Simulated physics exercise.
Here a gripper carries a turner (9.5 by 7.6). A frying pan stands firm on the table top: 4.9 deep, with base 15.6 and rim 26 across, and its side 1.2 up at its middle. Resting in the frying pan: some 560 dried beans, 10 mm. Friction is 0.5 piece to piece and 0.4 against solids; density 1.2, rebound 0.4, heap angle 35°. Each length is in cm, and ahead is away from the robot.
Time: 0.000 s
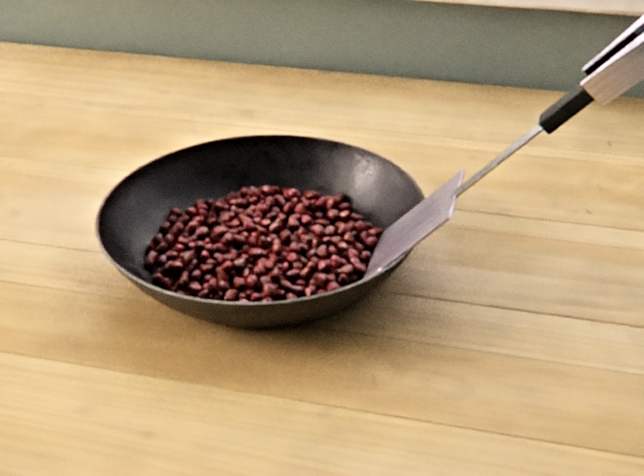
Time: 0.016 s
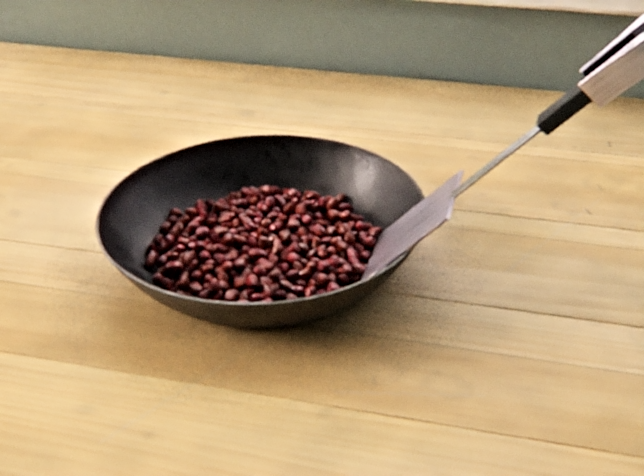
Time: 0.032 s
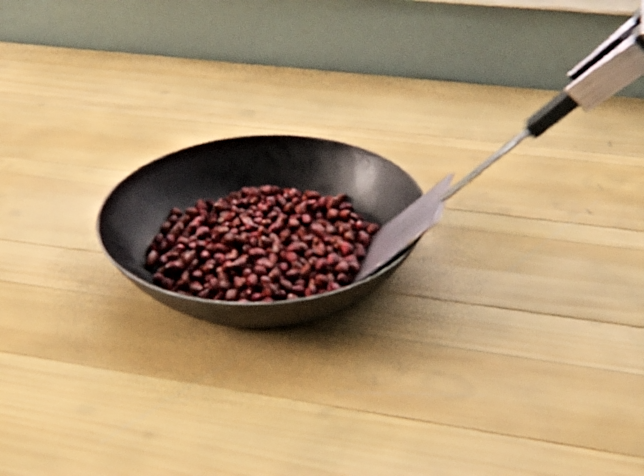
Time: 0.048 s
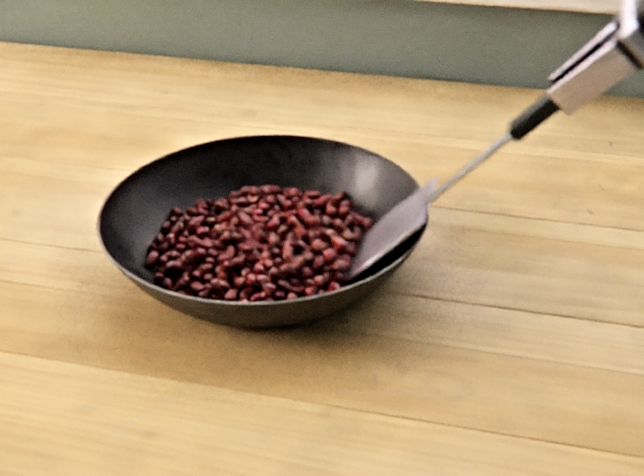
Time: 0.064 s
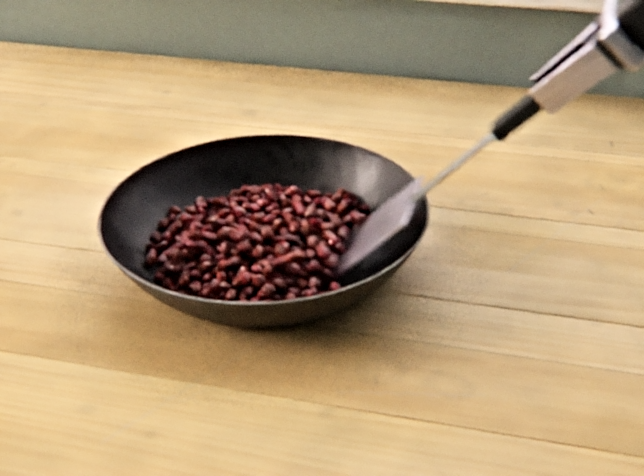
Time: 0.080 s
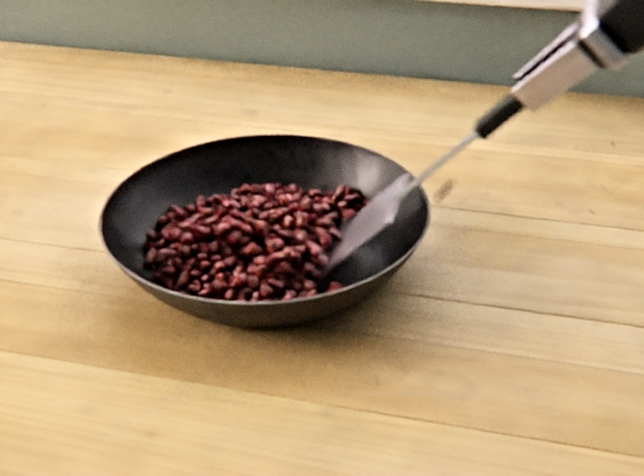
Robot gripper pushing a turner leftward into dark red beans in a black frying pan, bunching them up on a wooden tabletop.
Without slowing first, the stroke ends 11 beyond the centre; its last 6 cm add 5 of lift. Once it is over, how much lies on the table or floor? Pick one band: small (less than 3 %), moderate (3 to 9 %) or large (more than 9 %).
Large.
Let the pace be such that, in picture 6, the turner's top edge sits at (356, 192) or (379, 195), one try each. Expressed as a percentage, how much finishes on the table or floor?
First try around 25 %, second try around 30 %.
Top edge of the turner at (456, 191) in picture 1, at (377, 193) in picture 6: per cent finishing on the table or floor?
Around 25 per cent finishes there.
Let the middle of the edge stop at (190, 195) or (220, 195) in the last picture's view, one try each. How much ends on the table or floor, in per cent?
Close to 5 and close to 0 per cent, respectively.
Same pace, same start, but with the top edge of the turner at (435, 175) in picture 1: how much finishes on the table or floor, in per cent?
20 percent or thereabouts.
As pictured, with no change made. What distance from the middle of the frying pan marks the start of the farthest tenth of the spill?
It comes out at close to 55 centimetres.
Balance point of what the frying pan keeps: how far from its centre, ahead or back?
3.5 cm ahead.
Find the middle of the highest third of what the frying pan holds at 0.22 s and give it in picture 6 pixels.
It is centred at about (171, 205).
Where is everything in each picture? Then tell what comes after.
Turner top edge at (458, 193), sloping 47°; upper third of the load around (266, 242), from x 150 to 375, top at y 190; 561 in the frying pan, in the first frame.
Turner top edge at (456, 193), sloping 47°; upper third of the load around (266, 242), from x 150 to 375, top at y 190, in the second frame.
Turner top edge at (445, 197), sloping 47°; upper third of the load around (267, 242), from x 150 to 370, top at y 190, in the third frame.
Turner top edge at (429, 199), sloping 47°; upper third of the load around (271, 241), from x 150 to 370, top at y 190, in the fourth frame.
Turner top edge at (414, 199), sloping 47°; upper third of the load around (270, 234), from x 150 to 415, top at y 190, in the fifth frame.
Turner top edge at (398, 197), sloping 47°; upper third of the load around (266, 230), from x 150 to 445, top at y 190; 560 in the frying pan, 1 on the blade or in flight, in the sixth frame.
By 0.15 s, sloping 47°, highest piece 20 above the table; 560 in the frying pan, 1 on the blade or in flight.
By 0.22 s, sloping 47°, highest piece 28 above the table; 559 in the frying pan, 2 on the blade or in flight.
By 0.45 s, sloping 47°, highest piece 18 above the table; 438 in the frying pan, 53 on the table or floor, 70 on the blade or in flight.
By 1.50 s, sloping 47°, highest piece 4 above the table; 438 in the frying pan, 123 on the table or floor.
Final count, 438 in the frying pan, 123 on the table or floor. That is 22 % on the table or floor.
